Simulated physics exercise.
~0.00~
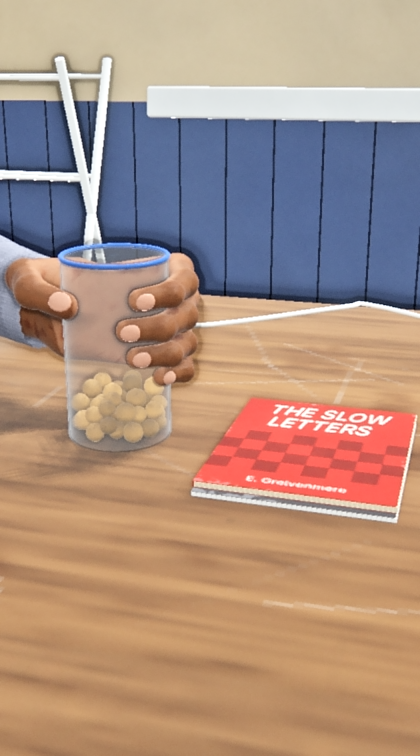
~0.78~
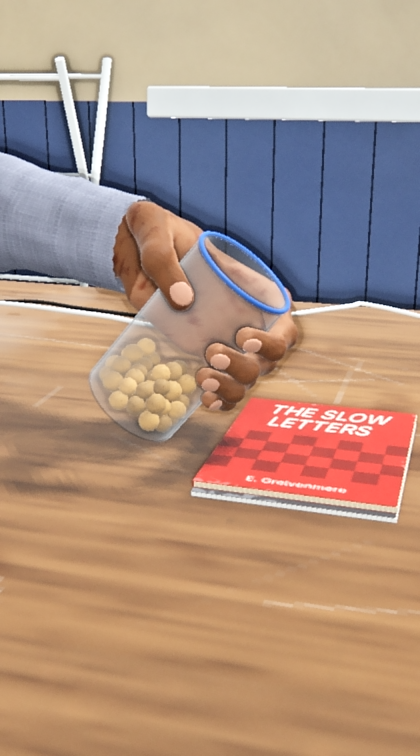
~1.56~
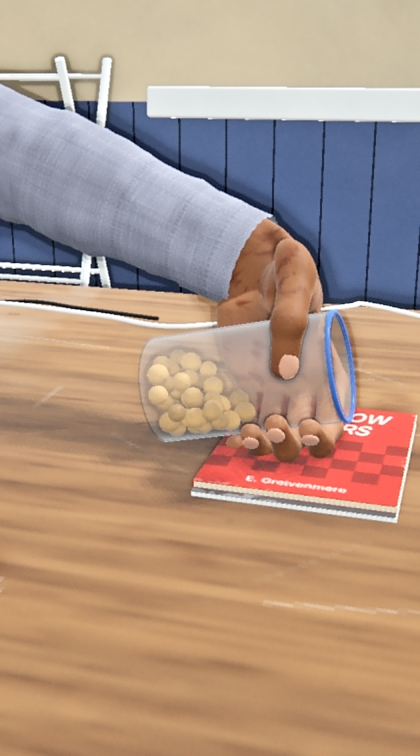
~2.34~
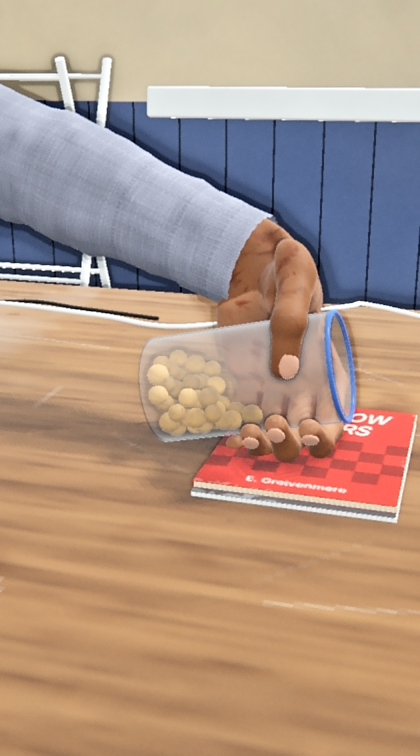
A hand tips a clear cup of round beads onto a red book, spilling none.
